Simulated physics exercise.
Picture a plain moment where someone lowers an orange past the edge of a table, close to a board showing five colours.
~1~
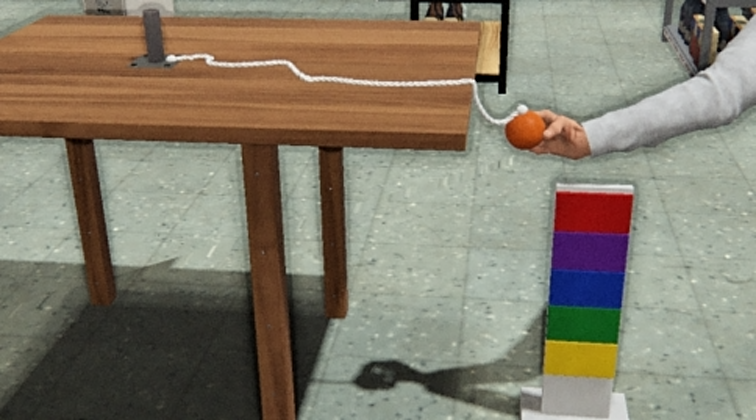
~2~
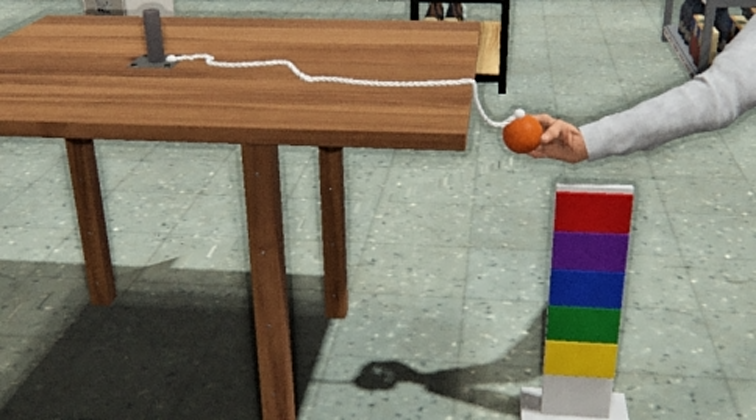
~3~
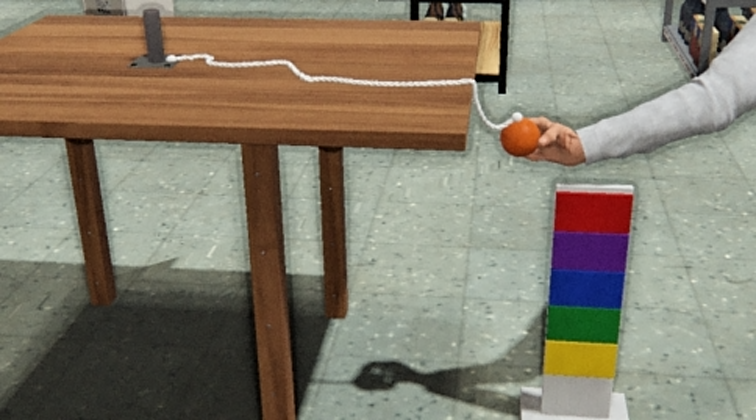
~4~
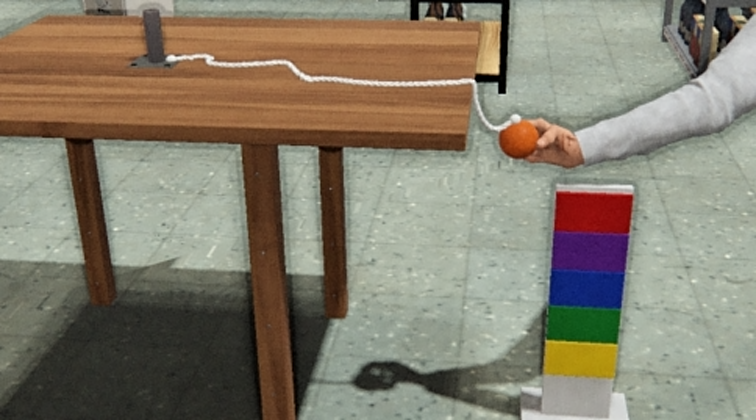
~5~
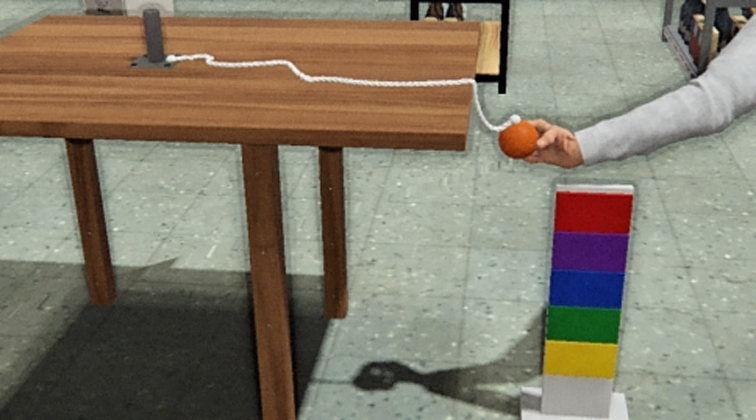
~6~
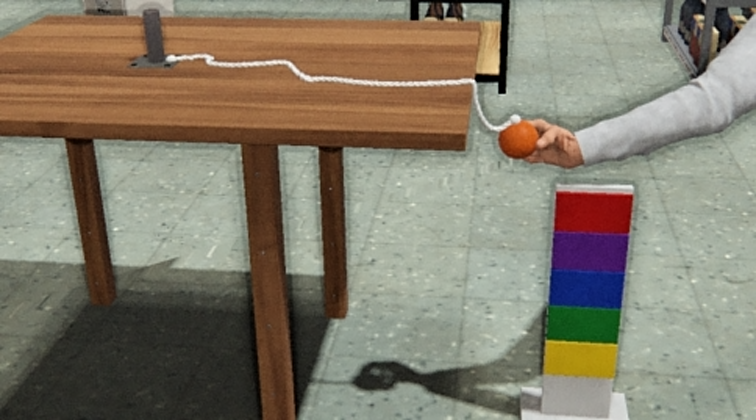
A hand holding an orange ball on a white cord lowers it very slightly.
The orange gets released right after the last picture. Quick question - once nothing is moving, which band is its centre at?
The purple band, I would say.
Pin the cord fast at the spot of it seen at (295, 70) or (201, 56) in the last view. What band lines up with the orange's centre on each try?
Note: Try 1 red; try 2 purple.
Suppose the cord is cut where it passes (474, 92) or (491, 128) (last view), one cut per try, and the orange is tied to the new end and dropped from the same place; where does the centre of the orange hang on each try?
Roughly (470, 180), then roughly (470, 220).
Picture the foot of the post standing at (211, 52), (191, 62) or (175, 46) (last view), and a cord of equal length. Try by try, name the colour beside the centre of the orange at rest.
Readings, in order: Blue - blue - purple.
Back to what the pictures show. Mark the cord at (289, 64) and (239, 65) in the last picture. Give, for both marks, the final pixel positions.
The first moves to (322, 68), the second to (271, 66).
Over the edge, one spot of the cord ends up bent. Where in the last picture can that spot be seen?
It's near (393, 85) in the last picture.
A little later, orange near (468, 220); level with red.
Next, orange near (475, 238); level with purple.
When it is over, orange near (476, 244); level with purple. Its middle rests at the purple band.
